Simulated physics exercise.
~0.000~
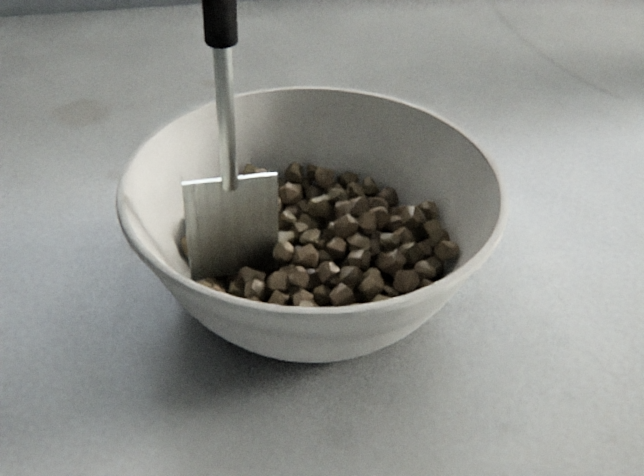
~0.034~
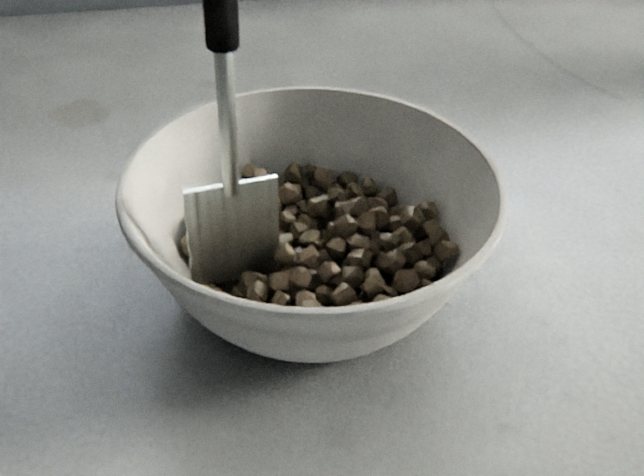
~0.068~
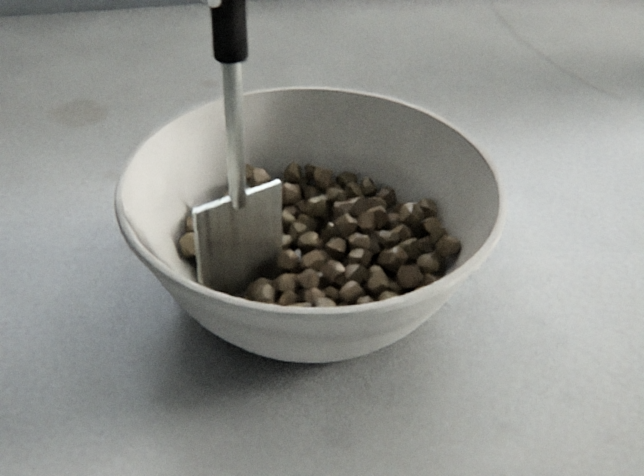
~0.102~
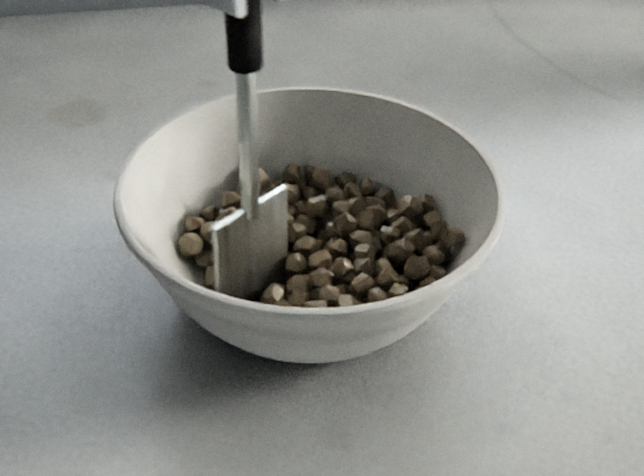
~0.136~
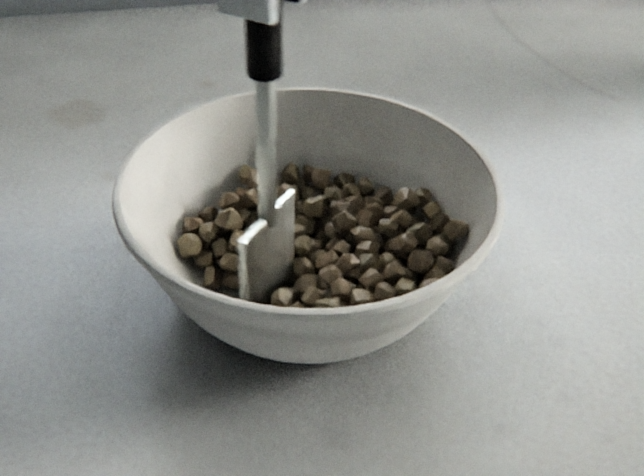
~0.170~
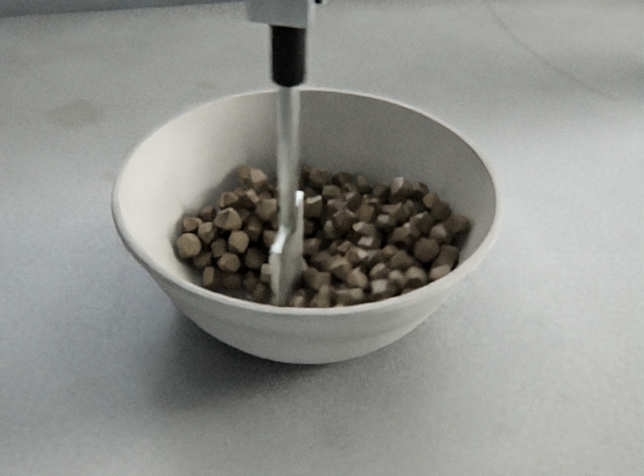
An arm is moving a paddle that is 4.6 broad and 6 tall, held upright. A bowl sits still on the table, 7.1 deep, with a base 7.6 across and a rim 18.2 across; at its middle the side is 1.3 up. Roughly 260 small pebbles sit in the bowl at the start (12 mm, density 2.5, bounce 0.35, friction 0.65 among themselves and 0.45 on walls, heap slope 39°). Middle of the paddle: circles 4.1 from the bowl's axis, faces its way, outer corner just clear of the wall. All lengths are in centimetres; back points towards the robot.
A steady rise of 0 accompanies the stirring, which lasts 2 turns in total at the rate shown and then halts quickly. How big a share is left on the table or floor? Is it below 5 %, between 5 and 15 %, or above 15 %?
Between 5 and 15 %.
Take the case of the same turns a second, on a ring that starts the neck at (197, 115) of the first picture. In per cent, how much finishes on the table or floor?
It comes to around 5 percent.
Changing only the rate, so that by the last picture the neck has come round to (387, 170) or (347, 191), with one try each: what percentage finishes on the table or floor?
About 35 per cent, then about 20 per cent.
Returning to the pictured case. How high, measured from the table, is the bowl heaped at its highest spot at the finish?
Roughly 7.5 centimetres.
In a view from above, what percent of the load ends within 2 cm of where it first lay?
Roughly 10 percent of the load.
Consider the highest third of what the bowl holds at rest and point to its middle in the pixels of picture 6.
Centre of top third: Approx. (239, 284).
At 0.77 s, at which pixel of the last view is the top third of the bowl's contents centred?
About pixel (196, 224).
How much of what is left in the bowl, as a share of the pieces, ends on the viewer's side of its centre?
Roughly 75 per cent.
By 0.77 s, 323° round, highest piece 8 above the table; 258 in the bowl, 2 on the table or floor.
By 1.37 s, 222° round, highest piece 9 above the table; 250 in the bowl, 6 on the table or floor, 4 in flight or on the tool.
By 1.87 s, 0° round, highest piece 8 above the table; 233 in the bowl, 27 on the table or floor.
By 2.57 s, 0° round, highest piece 8 above the table; 233 in the bowl, 27 on the table or floor.
Final count, 233 in the bowl, 27 on the table or floor. That is 10 % on the table or floor.
